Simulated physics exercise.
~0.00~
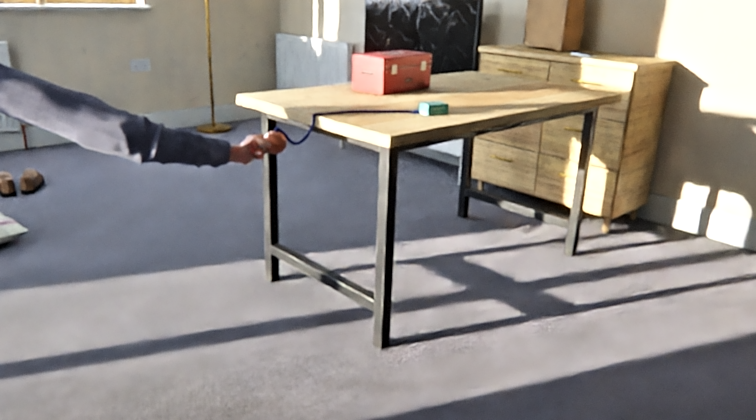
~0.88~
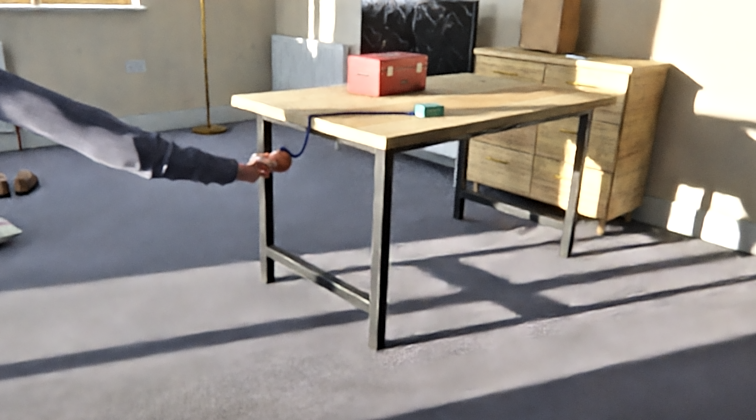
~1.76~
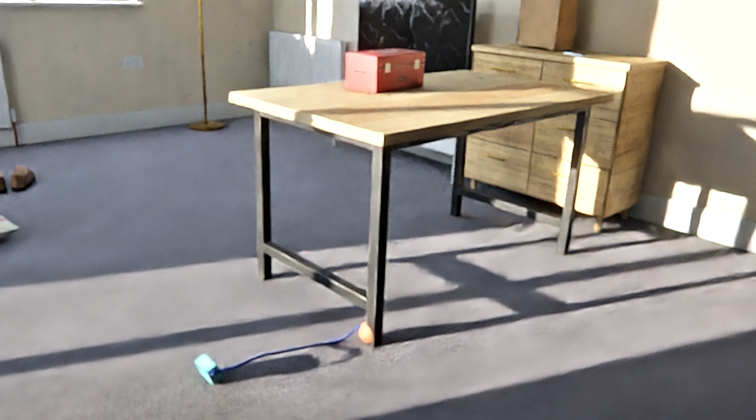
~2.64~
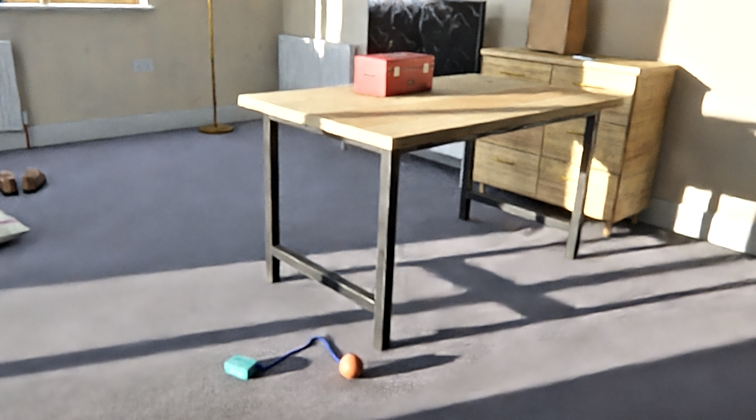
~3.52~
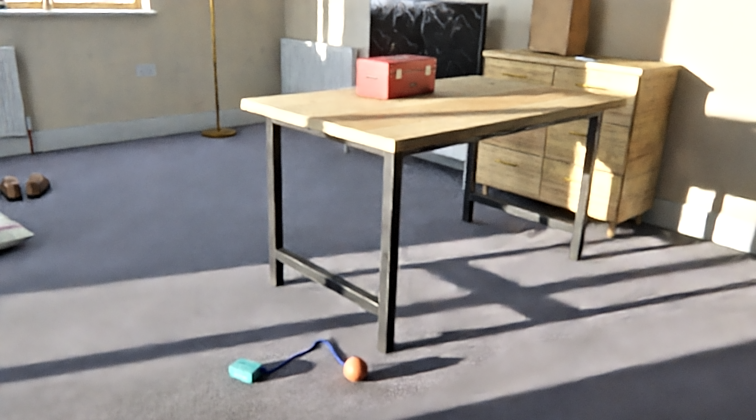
An orange tied by a dark blue cord to a turquoise box on a wooden table dropped to the floor after a hand let it go, pulling the box over the edge, and both ended up lying on the carpet while the red toolbox stayed put.
